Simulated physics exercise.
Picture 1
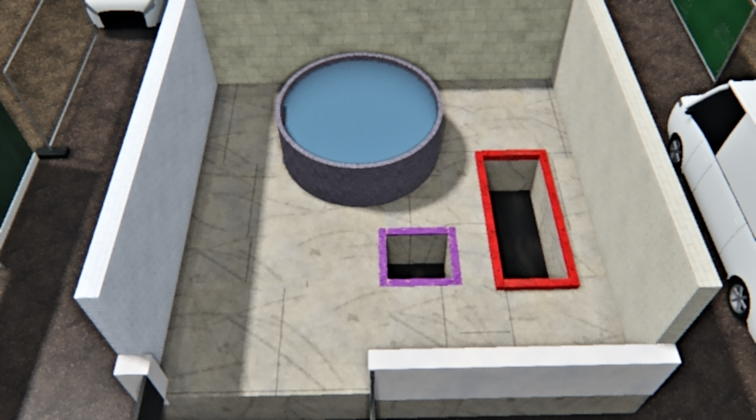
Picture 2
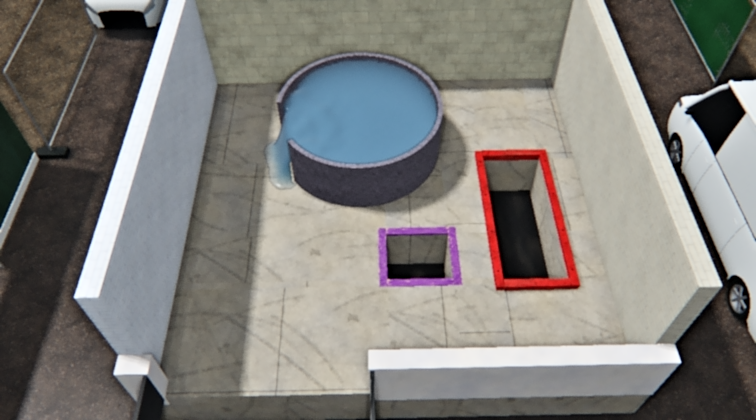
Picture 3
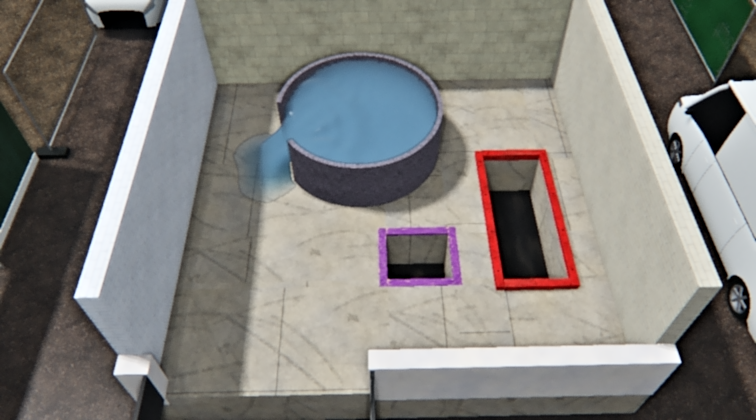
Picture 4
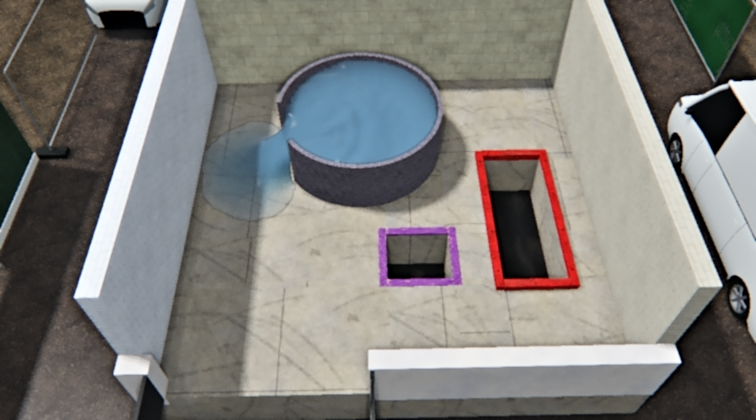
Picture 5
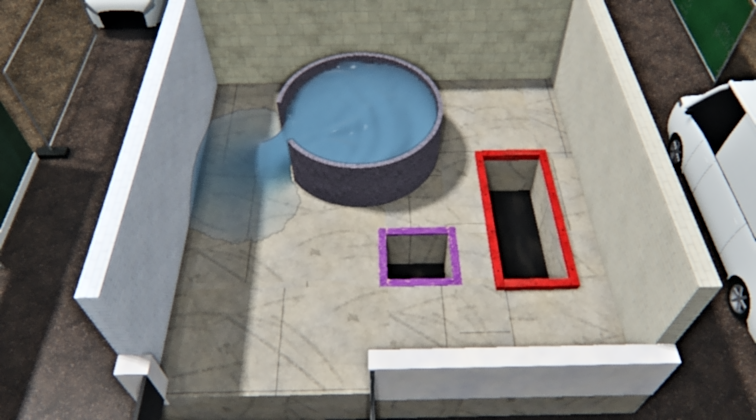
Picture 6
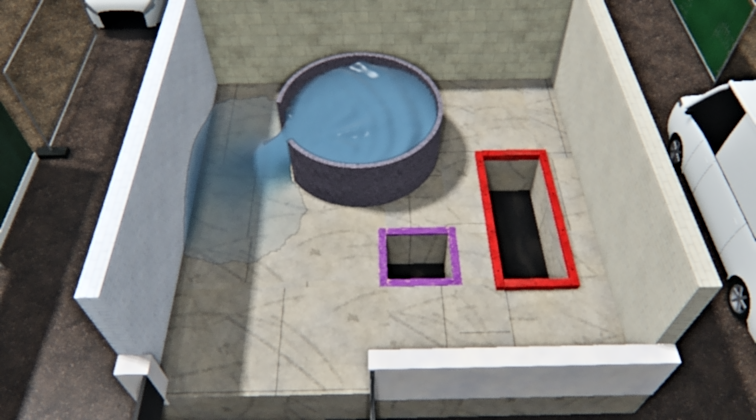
A round, dark-walled pool of blue water stands toward the back of a pale, walled concrete yard, seen from above by a still camera. In the floor are two openings, a small purple-edged one in front and a longer red-edged one at right, with white vehicles outside. Water pours from a gap in the pool's left side, spreads across the slab to the left wall, and widens forward along it.
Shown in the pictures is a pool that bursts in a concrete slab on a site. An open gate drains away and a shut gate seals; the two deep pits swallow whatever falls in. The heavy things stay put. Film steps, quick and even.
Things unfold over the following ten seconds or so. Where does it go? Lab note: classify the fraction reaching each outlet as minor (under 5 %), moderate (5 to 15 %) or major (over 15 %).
Fractions by outlet: Gate major; red pit minor; purple pit minor.
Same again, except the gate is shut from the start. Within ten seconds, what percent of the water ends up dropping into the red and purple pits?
Result, %: Red = 8; purple = 10.
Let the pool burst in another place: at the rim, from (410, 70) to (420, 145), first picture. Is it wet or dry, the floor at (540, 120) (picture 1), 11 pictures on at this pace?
Check at the given point: Inundated.
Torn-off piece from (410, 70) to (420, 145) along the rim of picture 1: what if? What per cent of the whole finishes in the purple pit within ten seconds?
Purple 8 %.
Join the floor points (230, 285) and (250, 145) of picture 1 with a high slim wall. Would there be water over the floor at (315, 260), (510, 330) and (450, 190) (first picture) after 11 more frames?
In that order, I'd expect them to be reached by the flood, kept clear of the flood and kept clear of the flood.
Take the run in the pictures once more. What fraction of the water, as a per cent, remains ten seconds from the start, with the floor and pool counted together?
I'd put it at about 56 per cent.
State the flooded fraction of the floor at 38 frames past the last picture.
Roughly 70 per cent.
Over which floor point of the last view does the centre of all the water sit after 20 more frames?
The water centres close to (318, 159).
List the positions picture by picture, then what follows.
The first frame shows the round pool at (359, 109) is whole and still.
In the second frame, the front is at (280, 186), out from the gap at (286, 147).
In the third frame, the front is at (252, 195), out from the gap at (286, 150).
In the fourth frame, the front is at (210, 198), out from the gap at (286, 151).
In the fifth frame, water pours out at (286, 150) and has run to (190, 223).
In the sixth frame, the front is at (185, 249), out from the gap at (286, 150).
A moment on, water covers 25 % of the floor; the gate 0 %, the red pit 0 %, the purple pit 0 %.
Next, water covers 35 % of the floor; the gate 3 %, the red pit 0 %, the purple pit 0 %.
Then, water covers 50 % of the floor; the gate 14 %, the red pit 0 %, the purple pit 0 %.
Later, water covers 70 % of the floor; the gate 29 %, the red pit 0 %, the purple pit 0 %.
In the end, water covers 80 % of the floor; the gate 44 %, the red pit 0 %, the purple pit 0 %.
